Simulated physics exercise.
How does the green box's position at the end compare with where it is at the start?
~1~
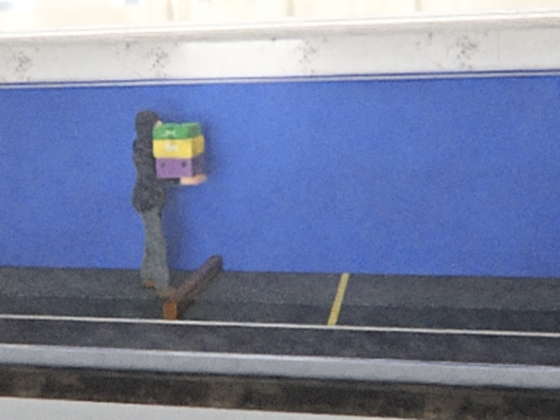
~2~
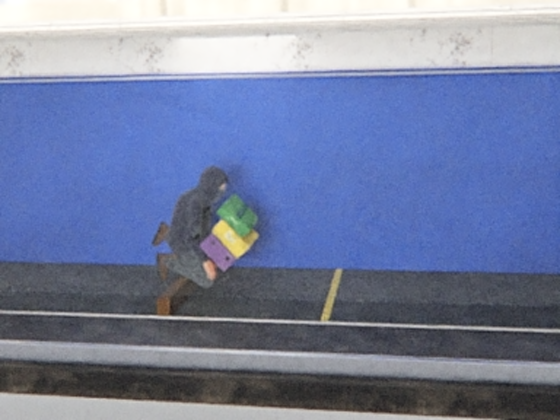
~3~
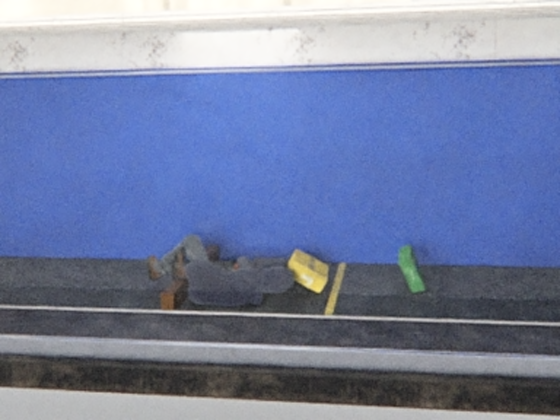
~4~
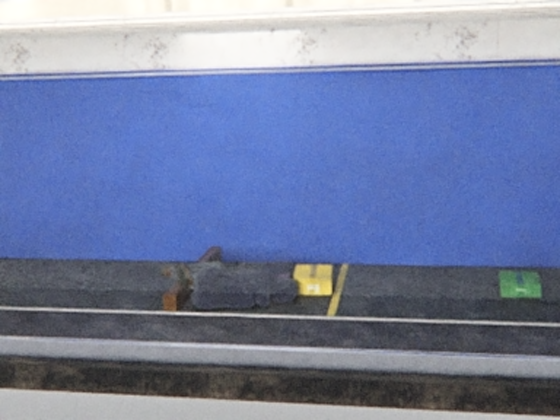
At the start the green box is on top of the stack in the figure's arms, left of the yellow line. At the end it lies on the floor at the far right, well past the line.
